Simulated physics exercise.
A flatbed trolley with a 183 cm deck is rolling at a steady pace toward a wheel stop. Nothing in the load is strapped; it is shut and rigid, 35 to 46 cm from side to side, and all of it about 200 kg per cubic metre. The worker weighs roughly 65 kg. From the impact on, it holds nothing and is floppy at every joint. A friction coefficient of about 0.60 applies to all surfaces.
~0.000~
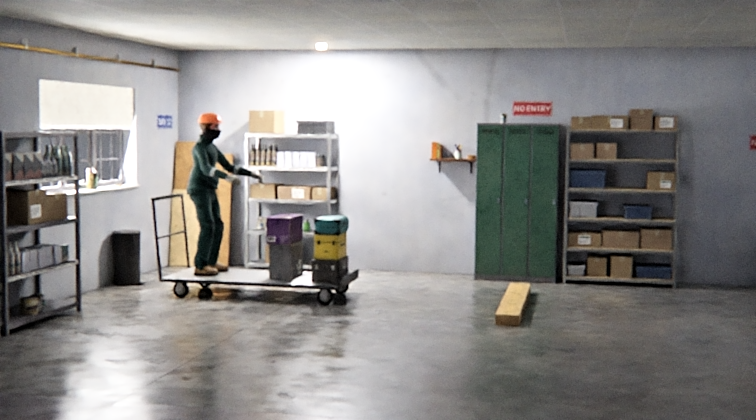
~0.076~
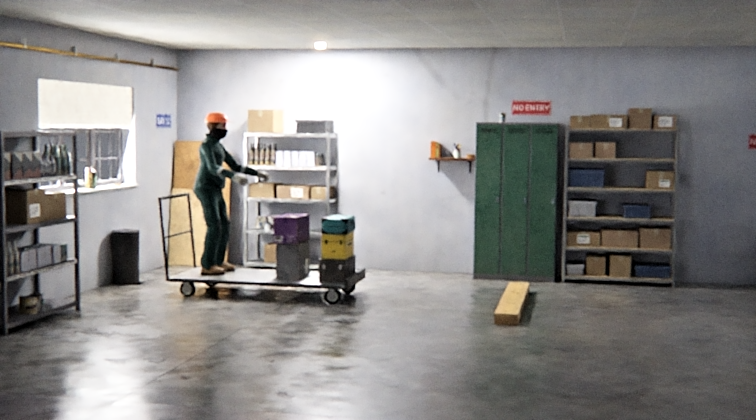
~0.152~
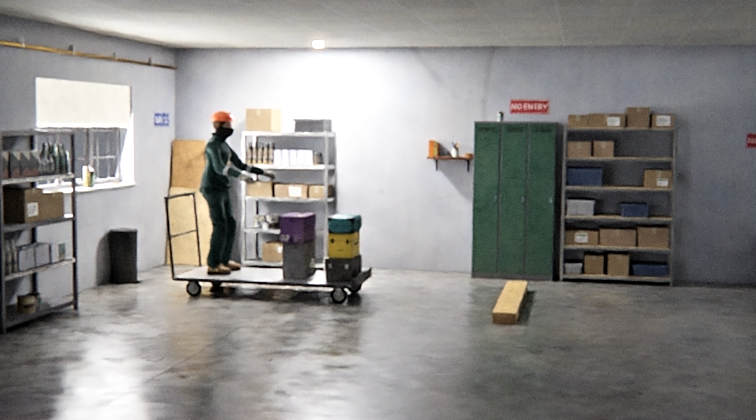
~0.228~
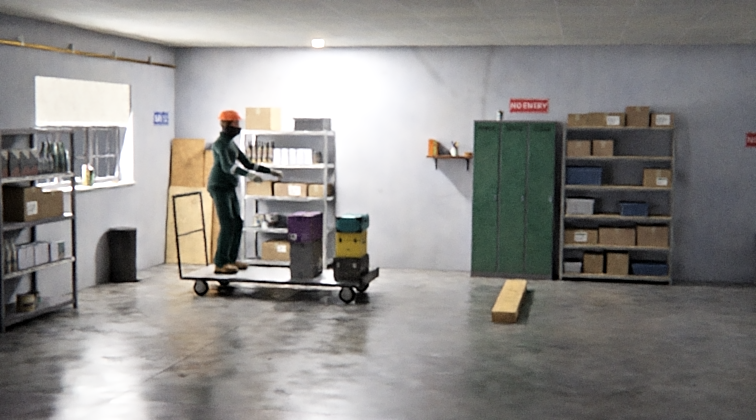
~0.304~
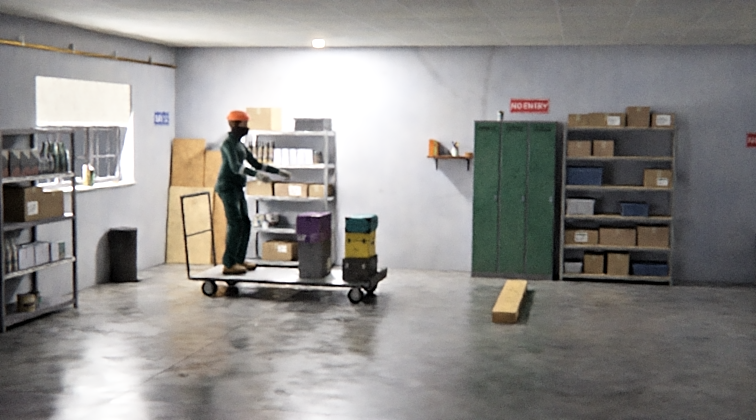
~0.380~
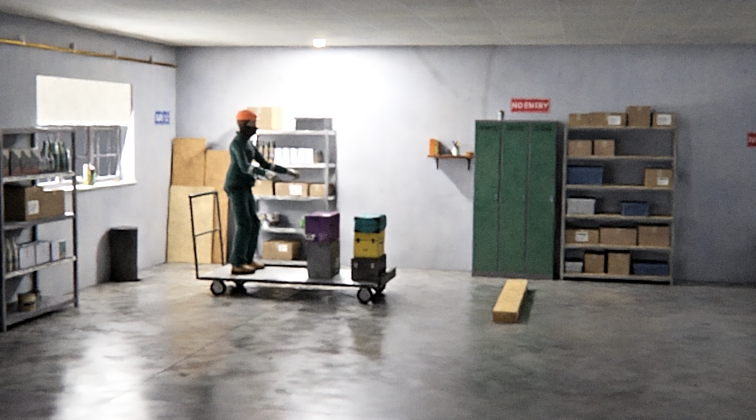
Flatbed trolley rolling slowly right across a storeroom floor, carrying stacked boxes and a standing figure in an orange hard hat.
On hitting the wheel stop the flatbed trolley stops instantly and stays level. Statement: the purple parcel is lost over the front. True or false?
True.
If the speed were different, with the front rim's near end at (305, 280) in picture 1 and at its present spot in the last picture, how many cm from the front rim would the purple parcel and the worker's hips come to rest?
So the purple one ends up 60 cm ahead of the front rim, while the hips settle 80 cm behind it.
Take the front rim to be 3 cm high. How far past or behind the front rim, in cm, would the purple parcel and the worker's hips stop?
Purple 30 behind, hips 130 behind.
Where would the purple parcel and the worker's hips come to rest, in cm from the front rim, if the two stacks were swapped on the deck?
In that case the purple one ends 10 cm behind the front rim and the hips 130 cm behind it.
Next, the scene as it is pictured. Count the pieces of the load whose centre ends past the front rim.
A total of 3.
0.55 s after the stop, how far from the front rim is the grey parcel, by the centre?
About 50 cm behind the rim.
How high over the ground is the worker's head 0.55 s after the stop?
The head is some 60 cm up.
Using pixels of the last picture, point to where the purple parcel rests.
Roughly pixel (522, 261).
After 1.46 s the deck stops.
After 1.71 s the purple parcel is 49 cm behind the rim, tilted 15°, near (461, 230) in the last picture's view.
After 2.01 s the purple parcel is 34 cm behind the rim, tilted 35°, near (477, 233) in the last picture's view.
After 2.46 s the purple parcel is 0 cm behind the rim, tilted 125°, near (511, 248) in the last picture's view.
At rest, 3.1 s, past the rim, teal suitcase, purple parcel and yellow toolbox; behind it, grey parcel, black toolbox and the worker's hips.
